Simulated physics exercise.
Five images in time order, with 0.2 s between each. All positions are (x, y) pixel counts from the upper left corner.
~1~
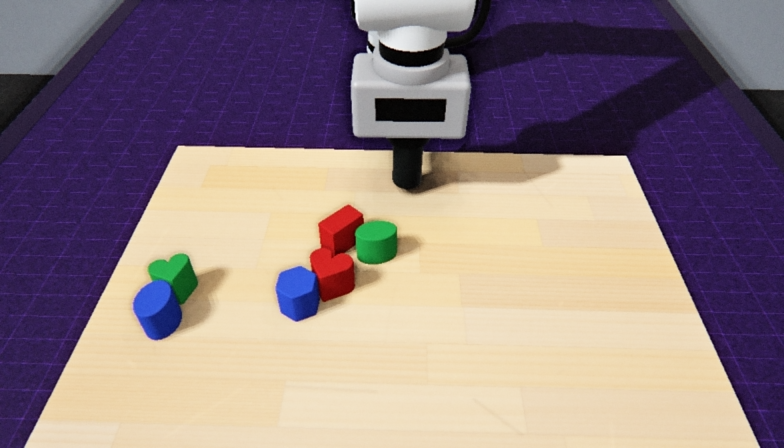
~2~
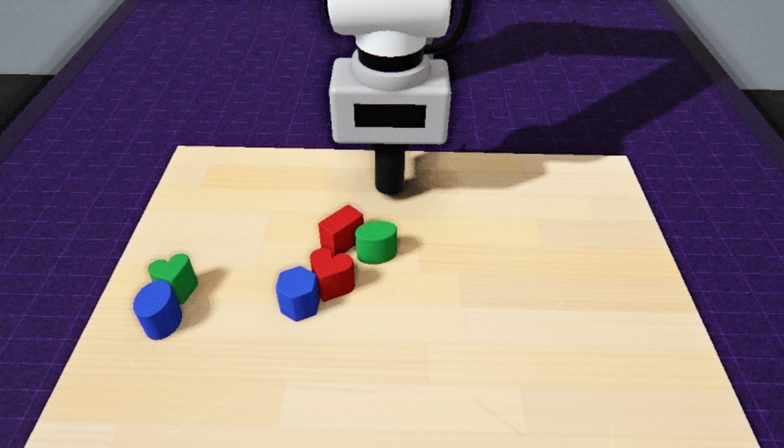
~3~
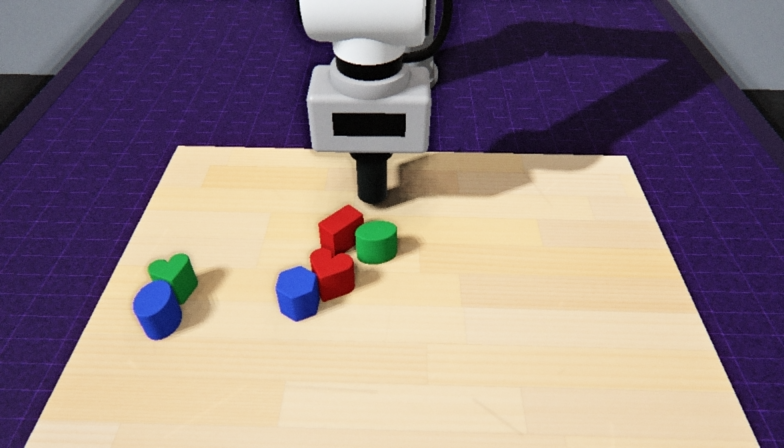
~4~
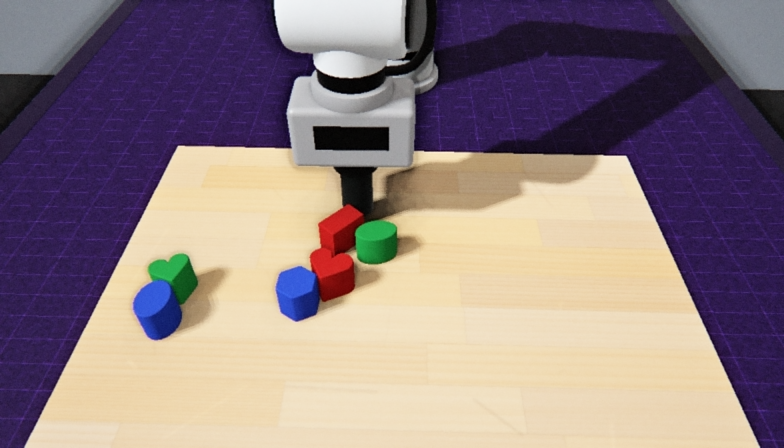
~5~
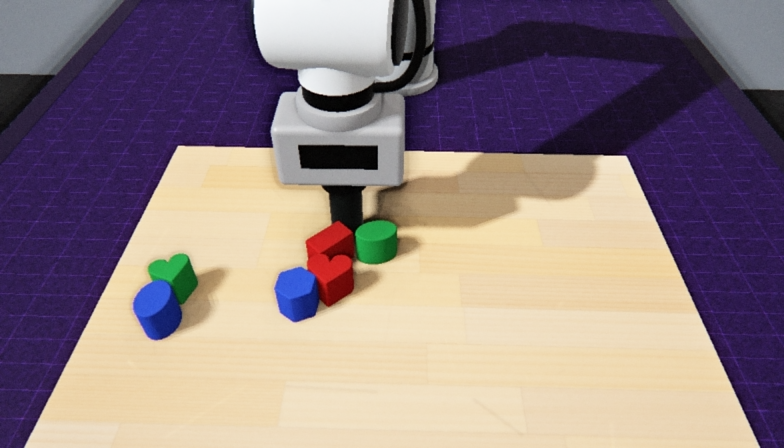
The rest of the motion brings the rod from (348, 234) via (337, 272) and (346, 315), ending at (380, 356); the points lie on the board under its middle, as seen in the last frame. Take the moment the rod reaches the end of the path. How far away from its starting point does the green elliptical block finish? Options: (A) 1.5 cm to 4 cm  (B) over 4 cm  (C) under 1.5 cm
My answer is option C.
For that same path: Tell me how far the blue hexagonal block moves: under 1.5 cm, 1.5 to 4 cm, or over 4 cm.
It goes a little way, 1.5 to 4 cm.
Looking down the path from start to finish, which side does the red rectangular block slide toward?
Toward the right.
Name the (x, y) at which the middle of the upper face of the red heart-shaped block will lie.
I predict (322, 333).
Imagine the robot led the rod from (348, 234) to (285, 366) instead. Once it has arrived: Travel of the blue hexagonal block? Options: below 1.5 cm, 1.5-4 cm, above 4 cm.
Result: Over 4 cm.
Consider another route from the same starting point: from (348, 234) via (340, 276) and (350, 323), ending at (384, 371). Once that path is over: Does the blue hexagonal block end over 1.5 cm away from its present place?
Answer: Yes.
On the path given first. One third of the way, rod (336, 264); blue hexagonal block (285, 293), turned 30° clockwise; red heart-shaped block (327, 279), turned 60° anticlockwise; red rectangular block (299, 260), turned 70° clockwise.
Two thirds of the way, rod (346, 307); blue hexagonal block (277, 298), turned 30° clockwise; red heart-shaped block (322, 323), turned 25° anticlockwise; red rectangular block (298, 265), turned 105° clockwise.
At the end, rod (380, 348); blue hexagonal block (277, 298), turned 30° clockwise; red heart-shaped block (322, 333), turned 15° clockwise; red rectangular block (298, 265), turned 105° clockwise; green elliptical block unmoved.
